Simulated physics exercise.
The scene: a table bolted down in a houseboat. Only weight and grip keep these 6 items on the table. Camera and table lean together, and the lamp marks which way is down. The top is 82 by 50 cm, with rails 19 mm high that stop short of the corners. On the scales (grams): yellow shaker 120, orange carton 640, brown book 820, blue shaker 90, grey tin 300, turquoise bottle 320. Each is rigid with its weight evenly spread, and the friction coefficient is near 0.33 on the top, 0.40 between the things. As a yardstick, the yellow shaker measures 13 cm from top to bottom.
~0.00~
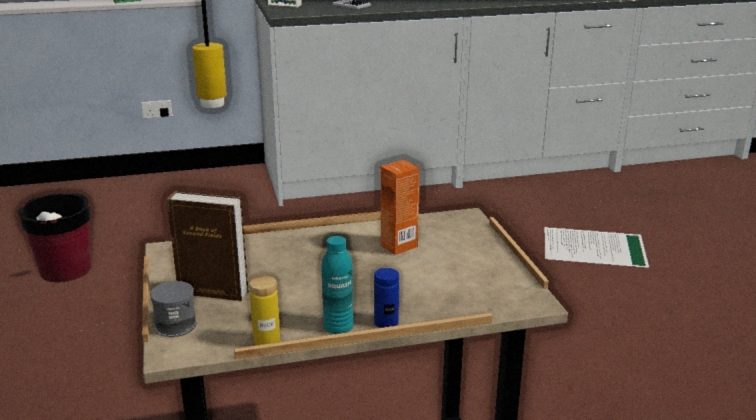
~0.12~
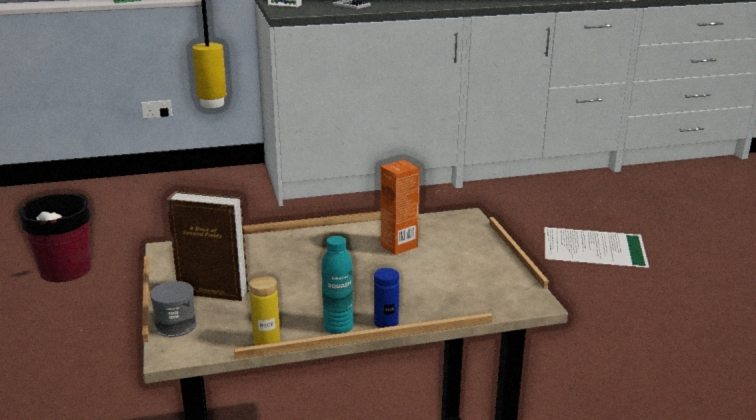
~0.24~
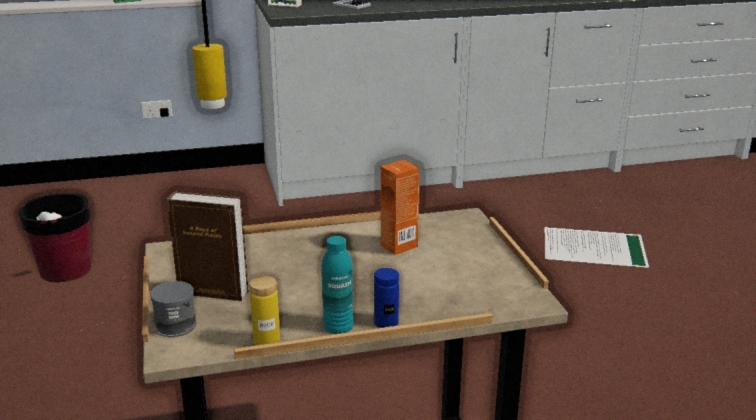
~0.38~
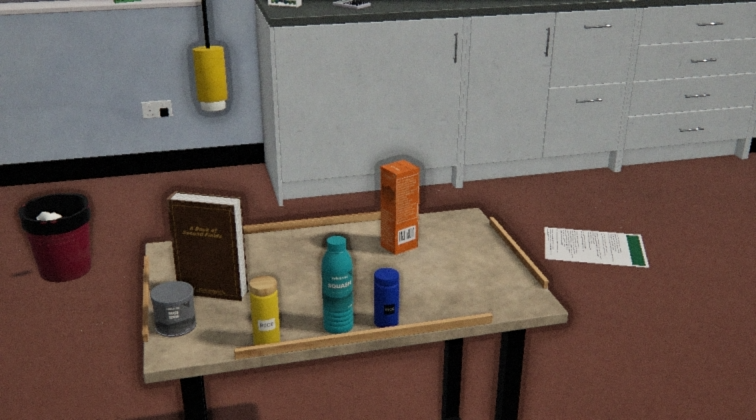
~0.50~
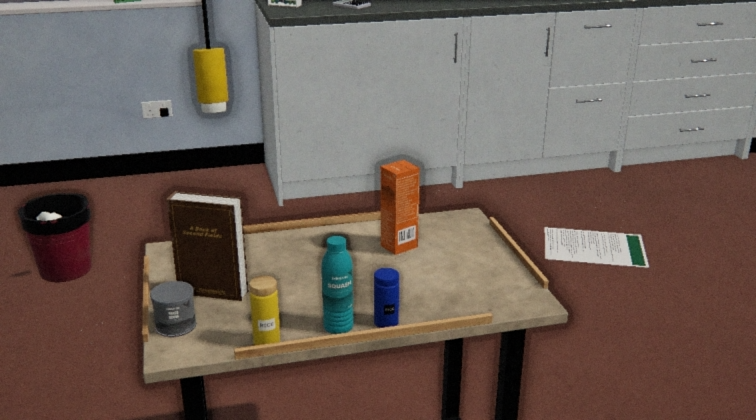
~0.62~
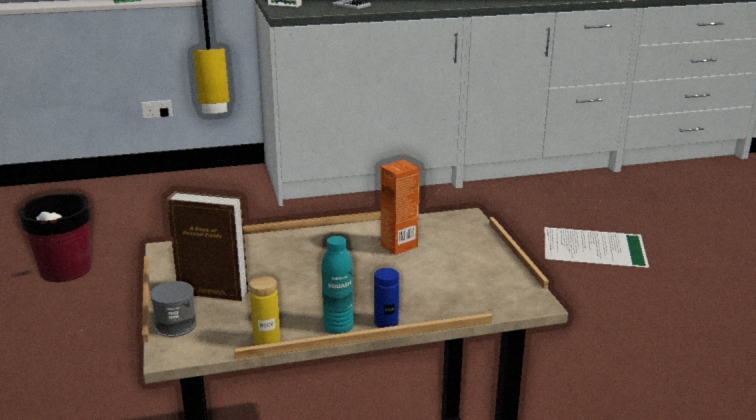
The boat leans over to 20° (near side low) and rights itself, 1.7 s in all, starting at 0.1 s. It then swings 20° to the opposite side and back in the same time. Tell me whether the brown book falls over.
The brown book topples.
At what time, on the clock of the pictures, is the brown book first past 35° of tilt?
At about 1.0 s.
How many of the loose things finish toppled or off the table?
In all, 3.
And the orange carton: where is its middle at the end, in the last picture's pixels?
At about (443, 263).
By 1.52 s, boat heeled 5°, near side down; yellow shaker and brown book now off the table; orange carton on its side; grey tin 7 cm from its spot.
By 2.42 s, boat heeled 17°, far side down; orange carton on its side; grey tin 7 cm from its spot; turquoise bottle 2 cm from its spot.
When it is over (4.0 s), off the table and tipped over, yellow shaker and brown book; lying over on the table, orange carton; the other 3 within 5 cm of the start.
